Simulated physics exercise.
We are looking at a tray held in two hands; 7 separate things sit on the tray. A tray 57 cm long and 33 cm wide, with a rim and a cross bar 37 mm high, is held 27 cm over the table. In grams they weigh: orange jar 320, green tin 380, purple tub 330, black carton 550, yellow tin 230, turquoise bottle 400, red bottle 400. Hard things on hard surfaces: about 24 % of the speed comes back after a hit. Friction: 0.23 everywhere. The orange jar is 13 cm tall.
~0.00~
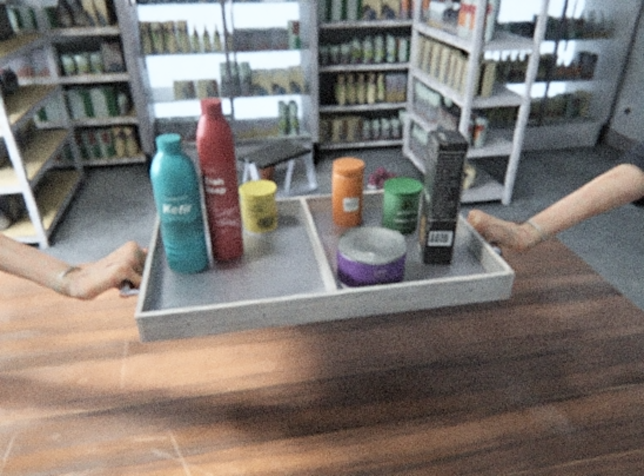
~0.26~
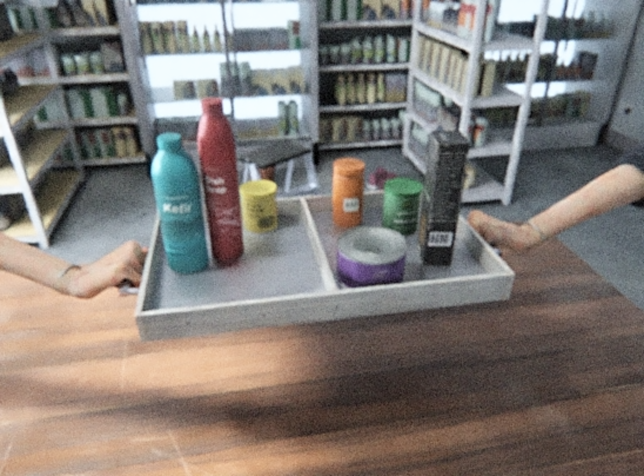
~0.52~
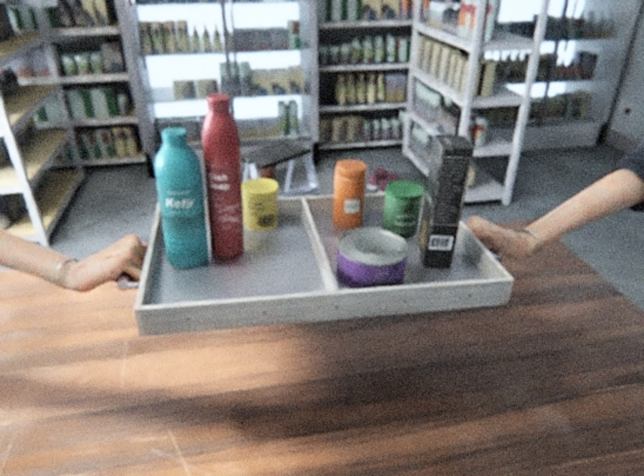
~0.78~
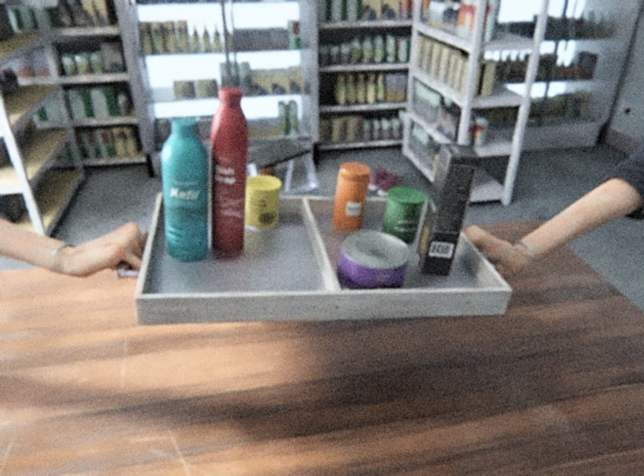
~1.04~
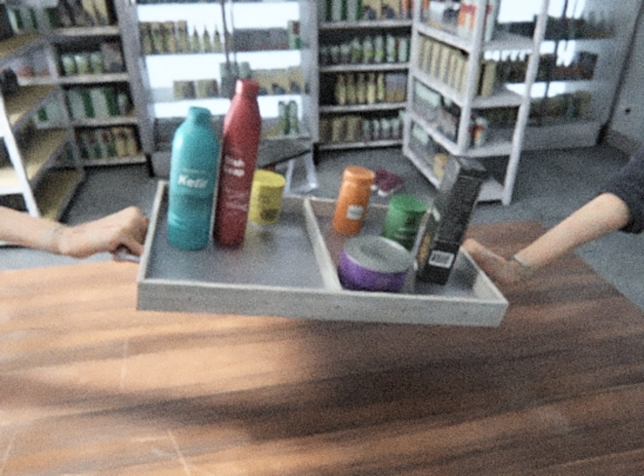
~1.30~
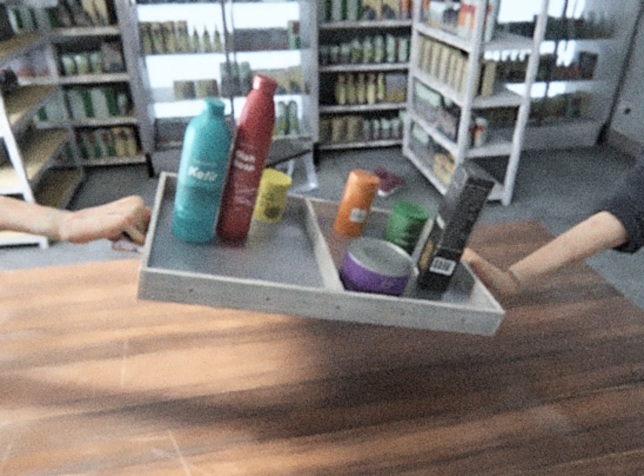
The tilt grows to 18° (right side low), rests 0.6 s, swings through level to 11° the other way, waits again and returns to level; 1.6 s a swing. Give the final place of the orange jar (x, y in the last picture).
Look near (425, 183).
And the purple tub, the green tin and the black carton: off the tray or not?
The purple tub ends on the tray; the green tin ends on the tray; the black carton finishes off the tray.
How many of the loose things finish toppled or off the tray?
In all, 3.
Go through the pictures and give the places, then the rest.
In the first frame, tray level; orange jar (348, 193); green tin (401, 207).
In the second frame, tray level; black carton (441, 200); yellow tin (260, 207).
In the third frame, tray tilted 2°, right edge down; turquoise bottle (182, 199); red bottle (223, 179).
In the fourth frame, tray tilted 7°, right edge down; green tin (402, 216); purple tub (372, 264).
In the fifth frame, tray tilted 12°, right edge down; black carton (448, 222); yellow tin (265, 199).
In the sixth frame, tray tilted 16°, right edge down; orange jar (356, 204); turquoise bottle (203, 171).
Around 1.70 s, tray tilted 18°, right edge down; orange jar shifted 8 cm near (392, 213); red bottle tipped 36° against what carries it; black carton tipped 13° against what carries it.
Around 2.10 s, tray tilted 18°, right edge down; black carton now off the tray; orange jar shifted 17 cm near (425, 218); red bottle on its side.
Around 3.10 s, tray tilted 4°, right edge down; orange jar shifted 17 cm near (426, 190); turquoise bottle on its side; red bottle on its side.
Finally (6.5 s), off the tray, black carton; on their side or leaning hard on the tray, turquoise bottle and red bottle; not toppled but over 5 cm from the start, orange jar, green tin, purple tub and yellow tin. Final places as that camera would see them, orange jar near (425, 183).
